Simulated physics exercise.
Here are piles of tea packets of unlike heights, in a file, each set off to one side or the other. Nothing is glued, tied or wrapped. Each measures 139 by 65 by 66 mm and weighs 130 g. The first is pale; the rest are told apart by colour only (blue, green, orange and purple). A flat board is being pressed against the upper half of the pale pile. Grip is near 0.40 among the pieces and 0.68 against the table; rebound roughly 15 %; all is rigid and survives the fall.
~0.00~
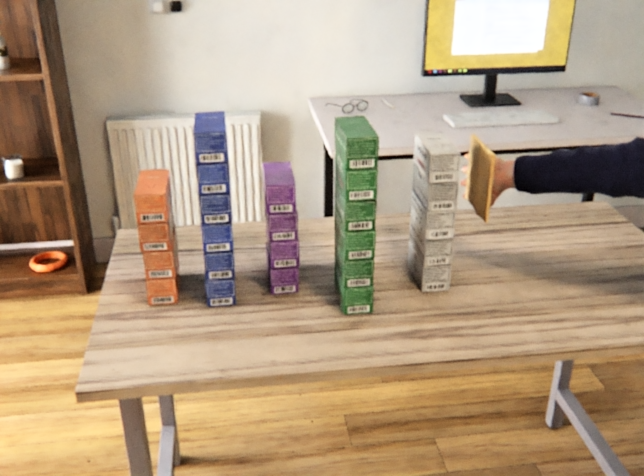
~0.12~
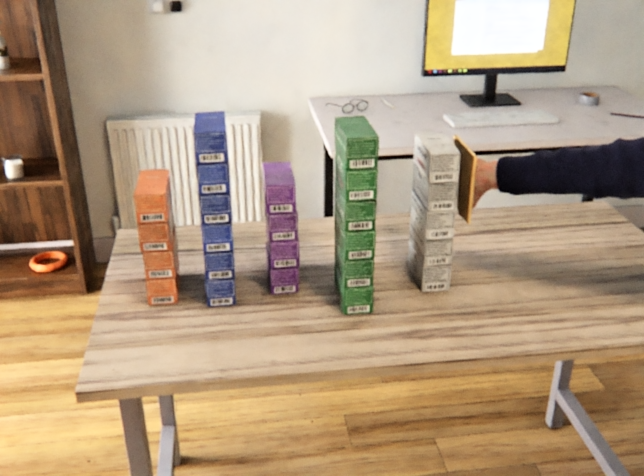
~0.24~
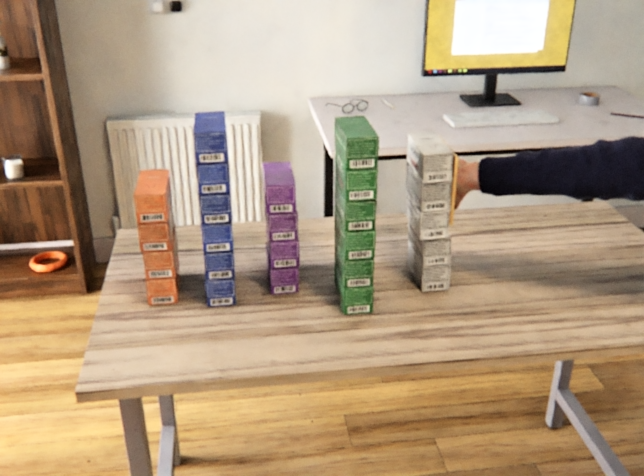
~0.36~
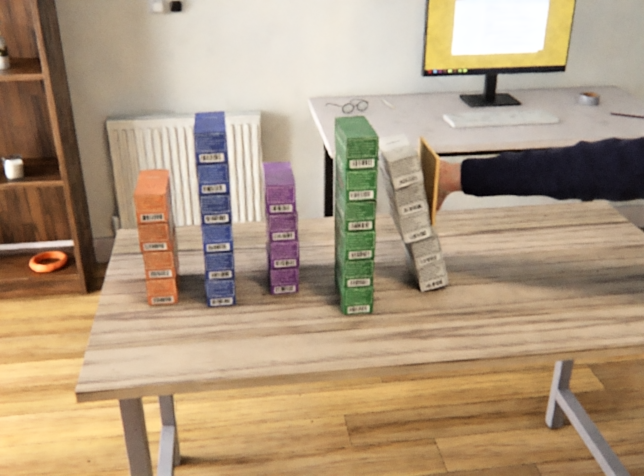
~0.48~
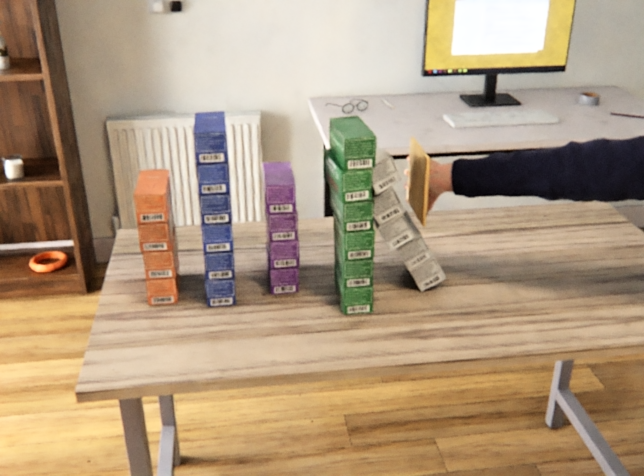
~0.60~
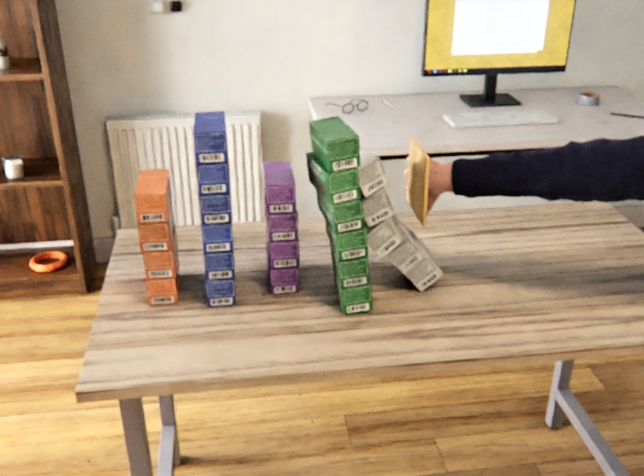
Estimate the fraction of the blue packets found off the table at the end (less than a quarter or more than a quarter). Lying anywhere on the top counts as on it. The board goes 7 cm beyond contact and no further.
The part is more than a quarter.
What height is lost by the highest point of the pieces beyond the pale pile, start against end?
Some 26 cm lower.
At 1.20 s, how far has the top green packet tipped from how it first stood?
About 100°.
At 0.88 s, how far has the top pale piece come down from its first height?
Roughly 8 cm.
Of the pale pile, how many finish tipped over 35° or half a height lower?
5 pale pieces.
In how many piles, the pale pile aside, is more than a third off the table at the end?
The count is 2.
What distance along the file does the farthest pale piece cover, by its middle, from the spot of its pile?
Roughly 24 cm along.
After 0.88 s, 5 of the pale pile down; none of the 6 blue packets off the table (0 of 20 in all colours); top blue packet unmoved; top green packet 32° from how it stood, 38 mm lower.
After 1.20 s, 5 of the pale pile down; none of the 6 blue packets off the table (0 of 20 in all colours); top blue packet 18° from how it stood; top green packet on its side.
After 1.58 s, 5 of the pale pile down; none of the 6 blue packets off the table (2 of 20 in all colours); top blue packet on its side; top orange packet on its side.
After 2.02 s, 5 of the pale pile down; 3 of the 6 blue packets off the table (7 of 20 in all colours); top blue packet 56° from how it stood, 1.04 m lower; top orange packet upside down.
In the end (2.6 s), 5 of the pale pile down; 3 of the 6 blue packets off the table (7 of 20 in all colours); top blue packet upside down; top orange packet upside down. That is 50 per cent.
